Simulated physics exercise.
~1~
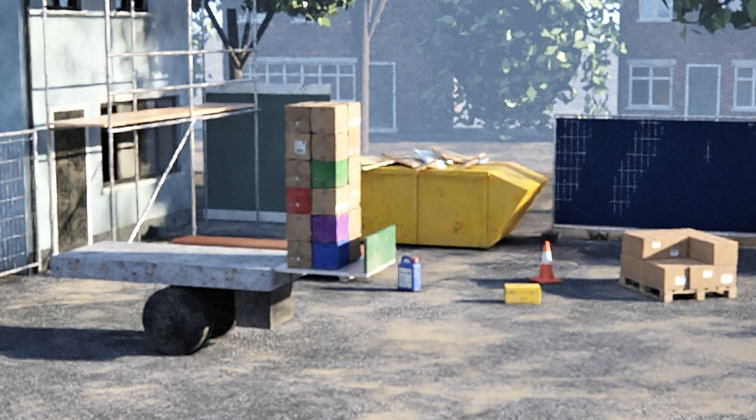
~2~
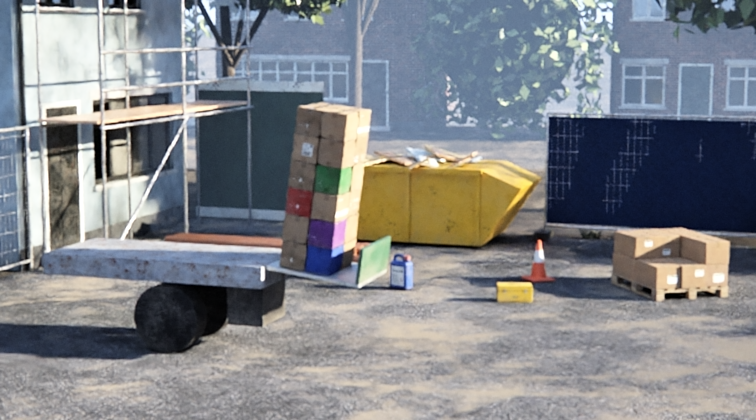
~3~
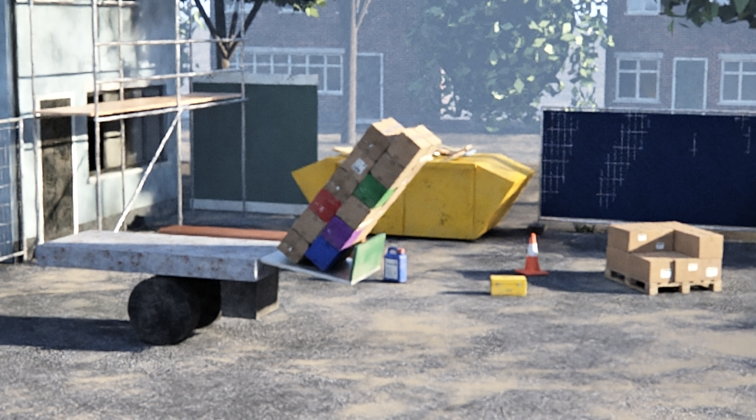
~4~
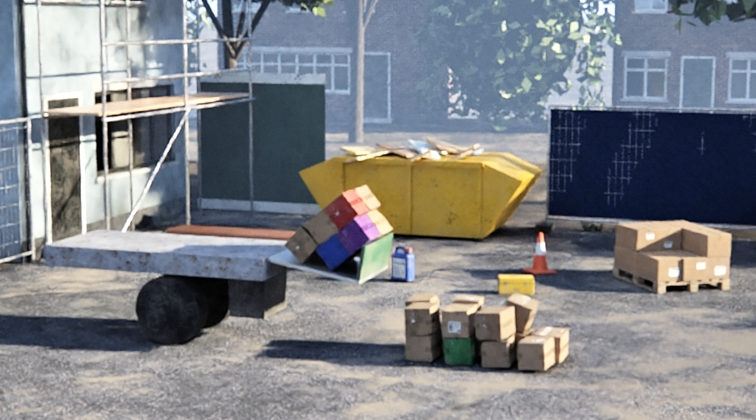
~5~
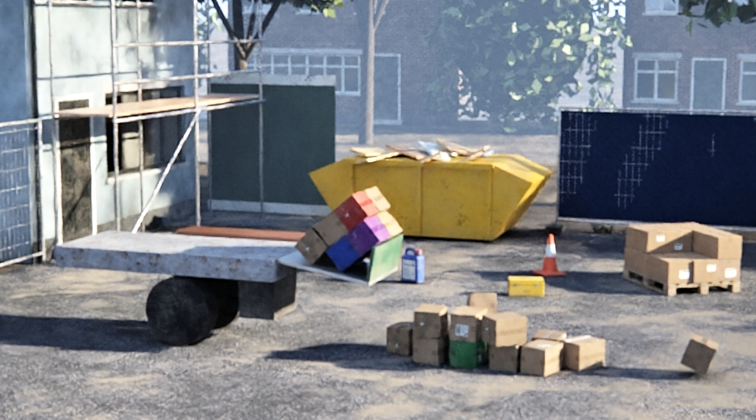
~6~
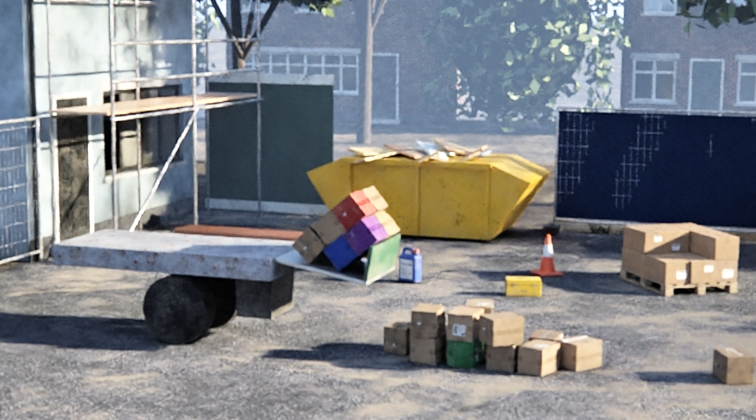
Stacked cartons on a flatbed's lowering flap tipping right and breaking apart, the upper ones spilling onto the ground, coloured ones staying aboard.
